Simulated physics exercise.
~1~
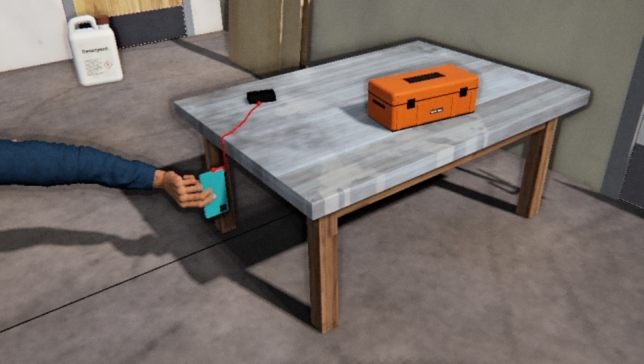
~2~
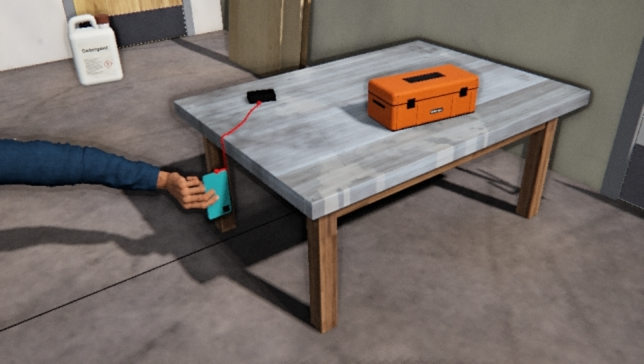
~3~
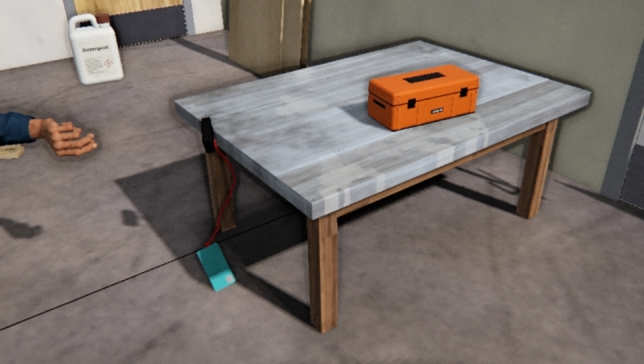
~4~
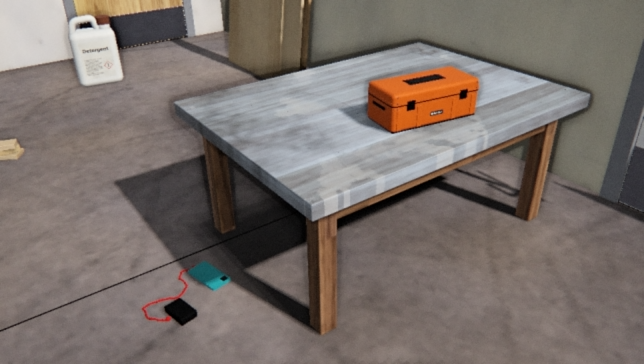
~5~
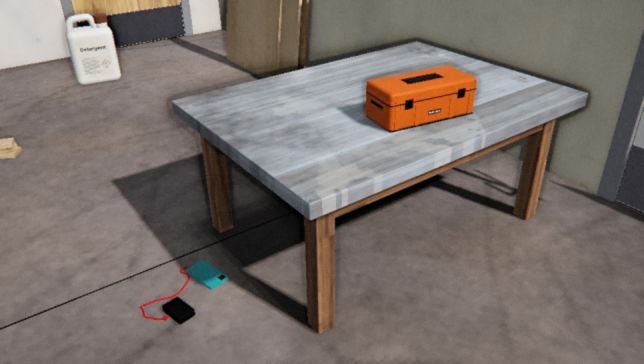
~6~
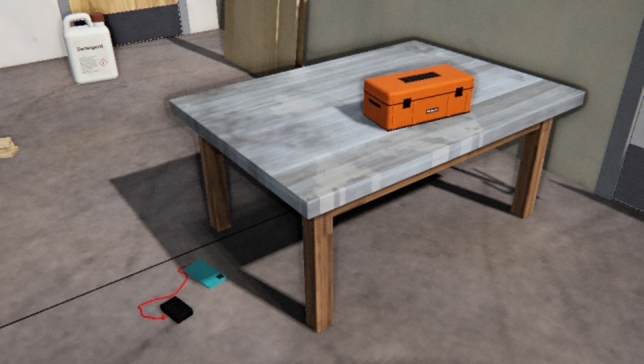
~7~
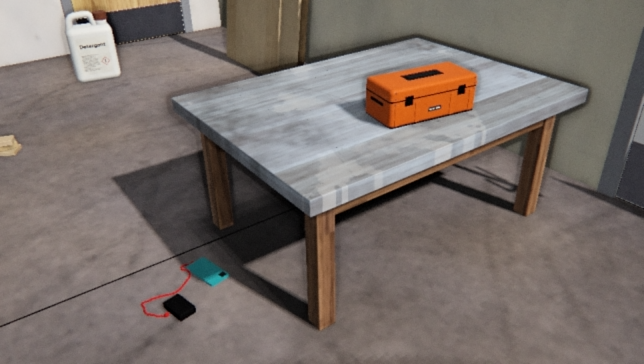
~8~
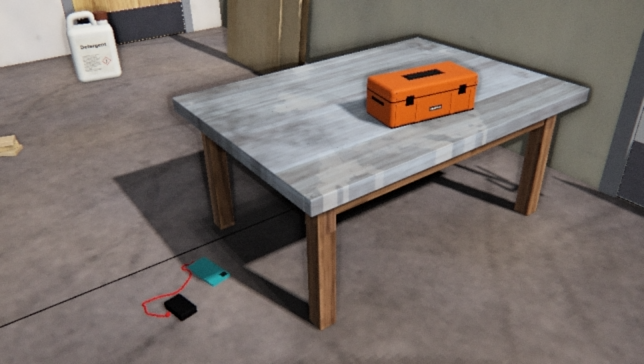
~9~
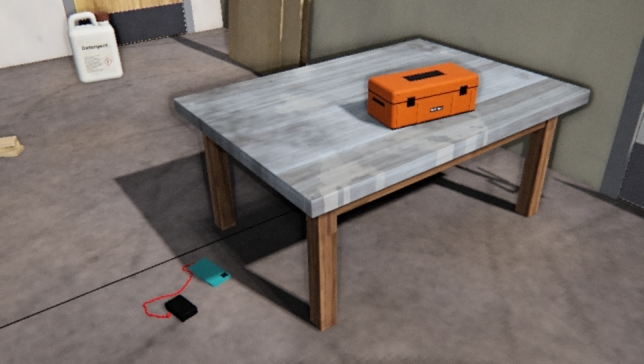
At a workbench, a hand held a turquoise phone past the edge and let go, and as it dropped to the floor, the red cord pulled a small black sponge off the top, leaving both on the ground while the orange toolbox stayed put.
